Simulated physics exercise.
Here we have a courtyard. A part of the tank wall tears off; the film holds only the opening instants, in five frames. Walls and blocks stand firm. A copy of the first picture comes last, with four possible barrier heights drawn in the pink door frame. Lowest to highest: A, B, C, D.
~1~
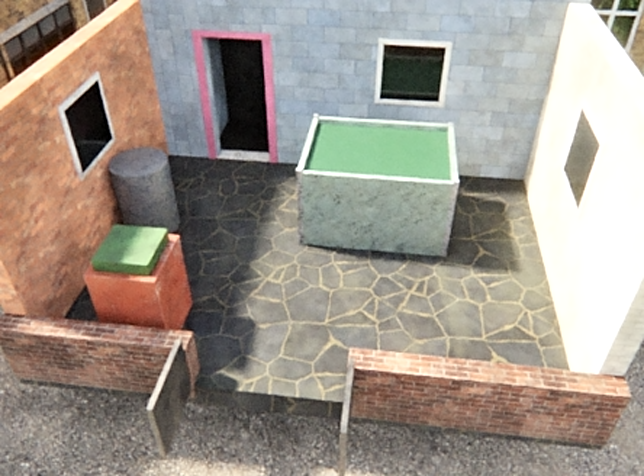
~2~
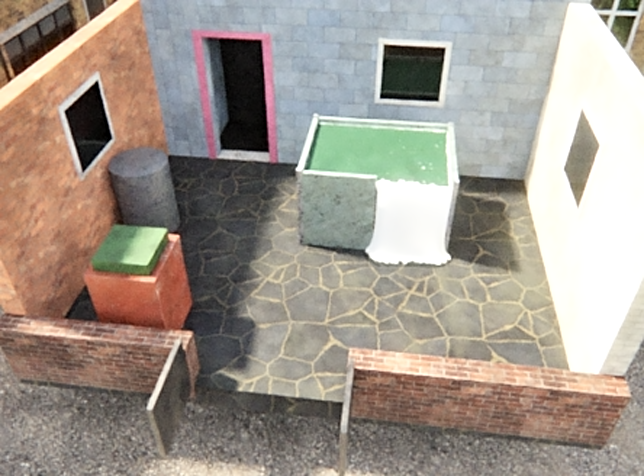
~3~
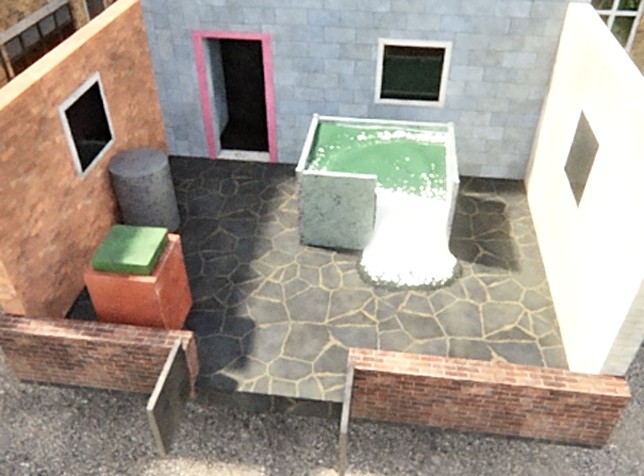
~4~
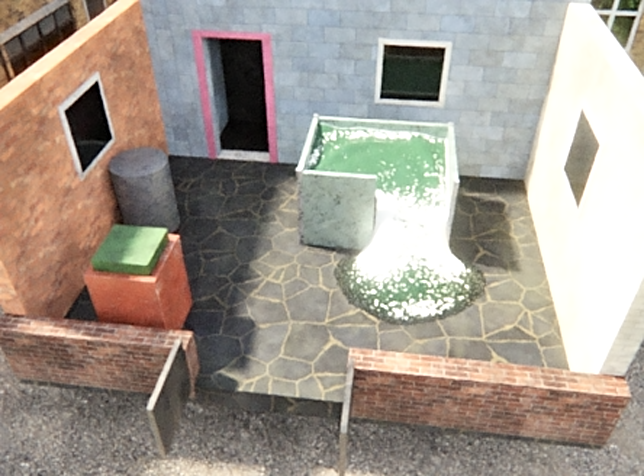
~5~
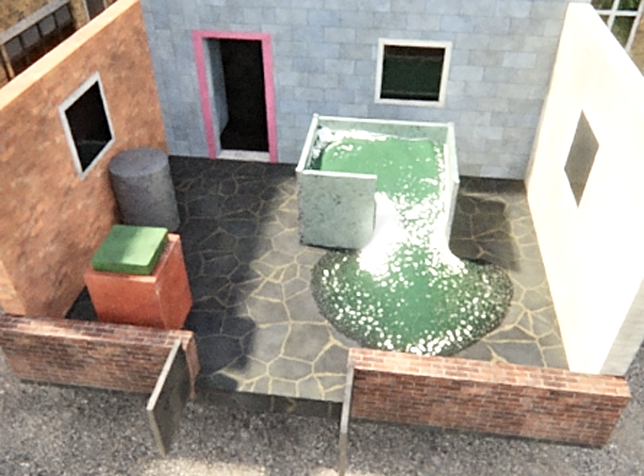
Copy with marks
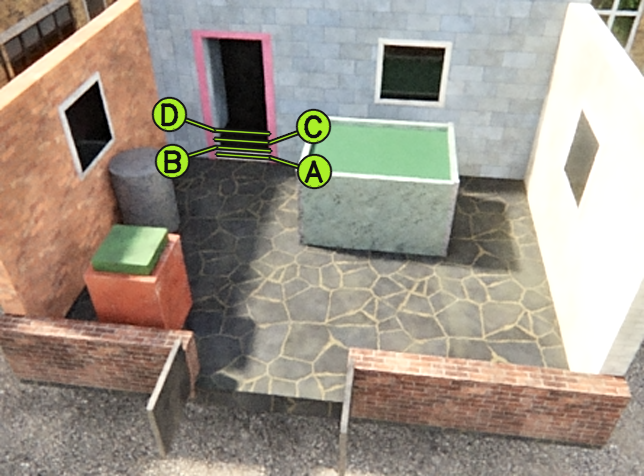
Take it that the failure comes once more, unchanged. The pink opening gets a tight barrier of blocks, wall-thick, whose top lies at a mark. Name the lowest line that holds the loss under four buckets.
A.
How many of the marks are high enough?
All of the four.
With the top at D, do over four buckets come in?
No, that is safe.
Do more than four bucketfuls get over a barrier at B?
No.
On the marked copy, A at (243, 156); B at (243, 149); C at (242, 141); D at (241, 131); from the bottom up A, B, C, D.
With A, a splash gets over, under a bucket.
With B, nothing gets over.
With C, nothing gets over.
With D, nothing gets over.
